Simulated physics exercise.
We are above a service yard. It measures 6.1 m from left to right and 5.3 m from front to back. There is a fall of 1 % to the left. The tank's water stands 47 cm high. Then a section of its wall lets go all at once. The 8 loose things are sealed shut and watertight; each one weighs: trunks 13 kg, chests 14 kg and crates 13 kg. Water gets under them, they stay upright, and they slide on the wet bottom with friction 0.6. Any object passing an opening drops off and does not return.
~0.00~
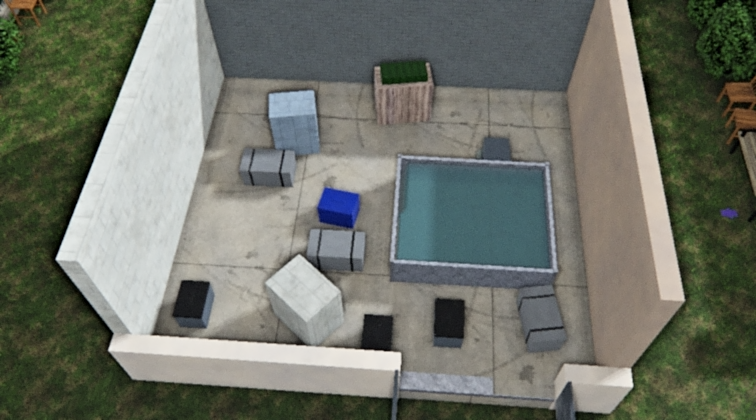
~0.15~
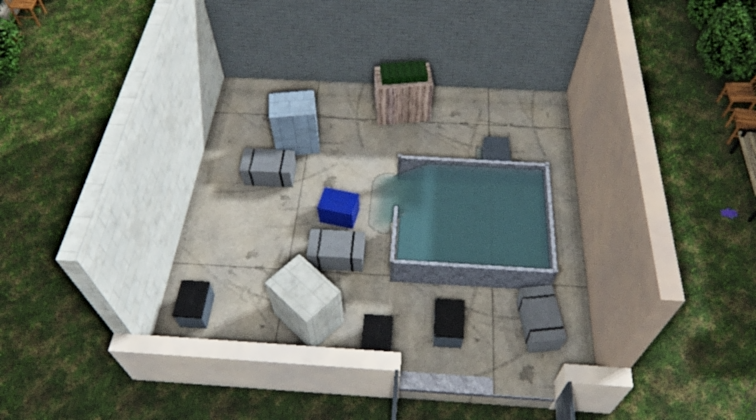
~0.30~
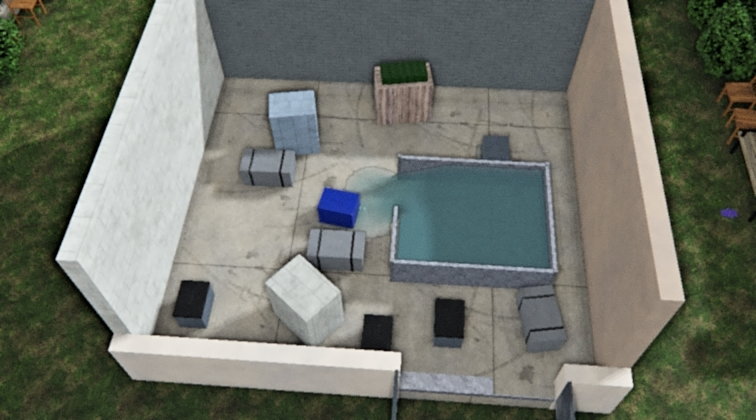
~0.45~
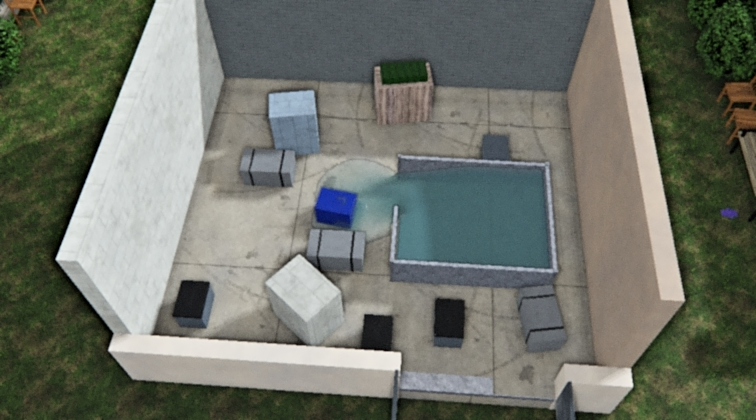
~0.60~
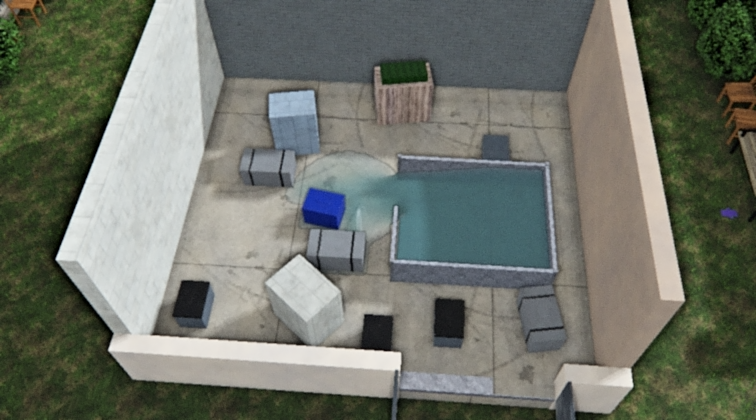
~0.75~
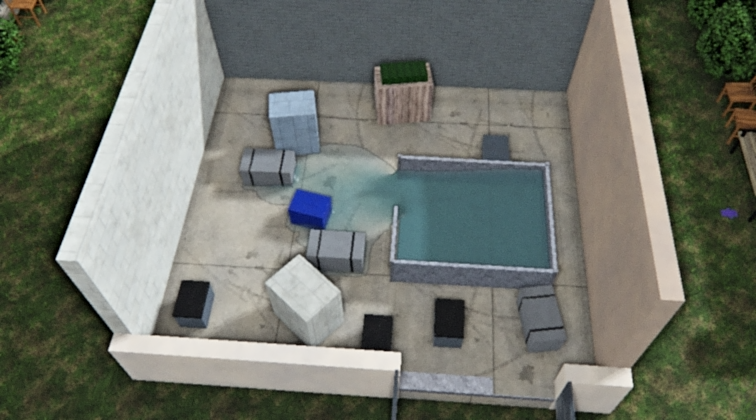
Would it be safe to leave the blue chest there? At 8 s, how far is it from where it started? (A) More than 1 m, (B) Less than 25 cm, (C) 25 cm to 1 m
More than 1 m (A).
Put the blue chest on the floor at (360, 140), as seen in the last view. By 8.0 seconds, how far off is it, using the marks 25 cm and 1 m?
From that spot, it is pushed a bit.
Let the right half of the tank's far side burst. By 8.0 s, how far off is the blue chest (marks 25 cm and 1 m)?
So the blue chest keeps its position.
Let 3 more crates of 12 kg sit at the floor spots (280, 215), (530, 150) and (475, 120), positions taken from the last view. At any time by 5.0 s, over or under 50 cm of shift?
First beyond, then within, then within.
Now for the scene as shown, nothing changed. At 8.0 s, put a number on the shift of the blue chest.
Around 200 cm from the start.
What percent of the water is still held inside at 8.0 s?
Around 100 % of the water.
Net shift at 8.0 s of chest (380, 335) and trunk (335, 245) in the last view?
Lab note - net shifts in order: 30 cm; 20 cm.
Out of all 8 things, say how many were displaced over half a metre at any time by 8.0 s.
3.
After 1.6 s the blue chest is near (231, 220), 1.6 m from its start, aground; 0 of 8 are out; 0 afloat.
After 3.6 s the blue chest is near (172, 306), 2.8 m from its start, afloat; 0 of 8 are out; 3 afloat.
After 5.6 s the blue chest is near (196, 325), 2.7 m from its start, afloat; 0 of 8 are out; 3 afloat.
After 8.0 s the blue chest is near (243, 308), 2.2 m from its start, afloat; 0 of 8 are out; 4 afloat.
